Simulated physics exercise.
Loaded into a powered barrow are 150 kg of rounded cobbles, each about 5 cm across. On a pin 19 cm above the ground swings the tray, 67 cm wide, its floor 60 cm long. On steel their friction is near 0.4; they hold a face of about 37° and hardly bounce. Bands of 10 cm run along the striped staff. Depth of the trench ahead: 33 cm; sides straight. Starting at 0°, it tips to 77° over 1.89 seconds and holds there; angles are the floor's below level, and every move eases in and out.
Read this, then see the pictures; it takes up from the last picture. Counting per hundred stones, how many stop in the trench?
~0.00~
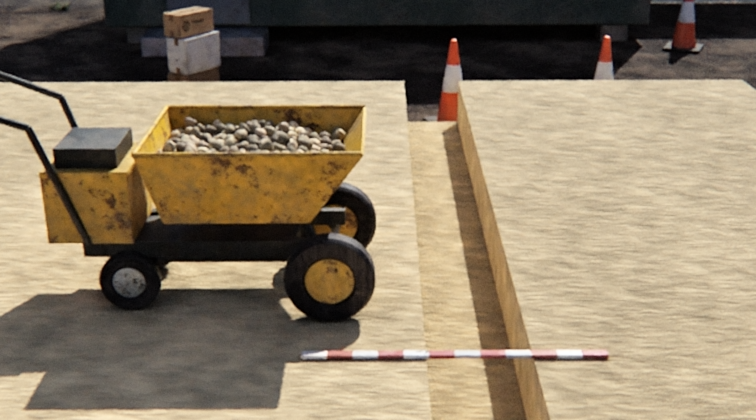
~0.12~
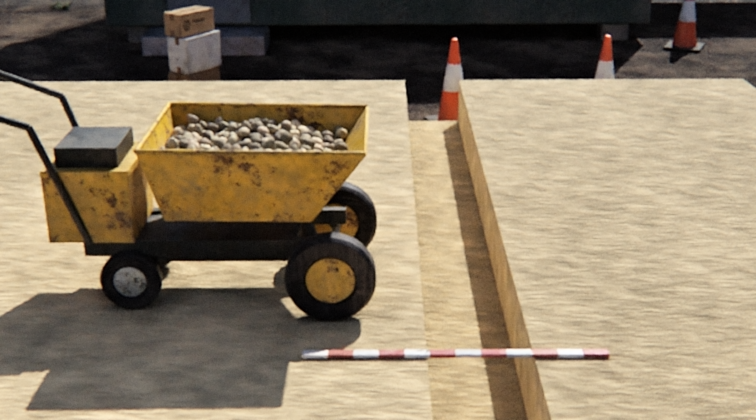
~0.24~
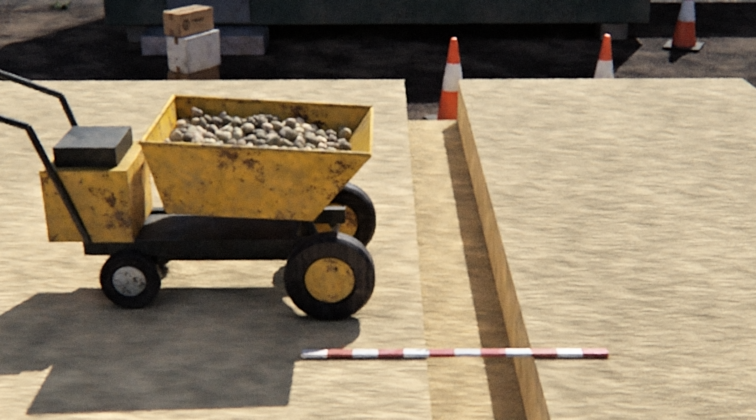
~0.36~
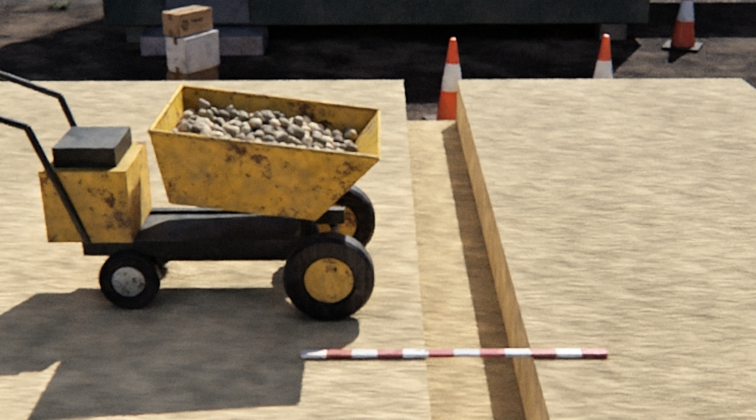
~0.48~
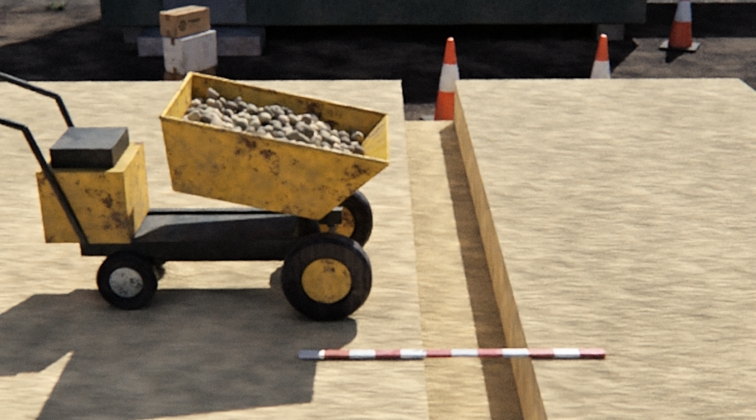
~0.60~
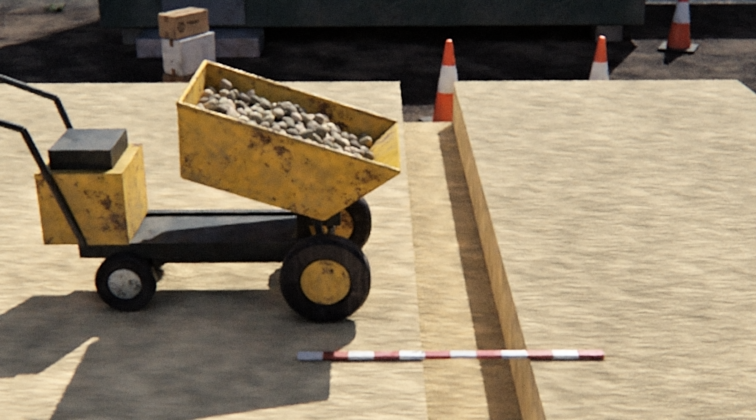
Some 69.
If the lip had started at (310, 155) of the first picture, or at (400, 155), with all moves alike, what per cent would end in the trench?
First place roughly 100%, second roughly 35%.
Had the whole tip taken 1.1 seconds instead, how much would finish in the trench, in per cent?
Close to 60 per cent then.
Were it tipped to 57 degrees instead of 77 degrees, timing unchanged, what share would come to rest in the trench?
Near 45 per cent then.
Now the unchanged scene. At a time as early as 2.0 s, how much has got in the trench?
Roughly 40% by that time.
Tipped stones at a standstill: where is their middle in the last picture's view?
In the last view, about (491, 330).
After 1.4 s the floor is at 65°; 97 % in the tray, 3 % in the trench; the foremost stones are at (491, 247).
After 2.0 s the floor is at 77°; 32 % in the tray, 42 % in the trench, 26 % past the trench; the foremost stones are at (629, 272).
After 2.3 s the floor is at 77°; 11 % in the tray, 58 % in the trench, 31 % past the trench; the foremost stones are at (689, 271).
After 4.3 s the floor is at 77°; 0 % in the tray, 69 % in the trench, 31 % past the trench; the foremost stones are at (718, 282).
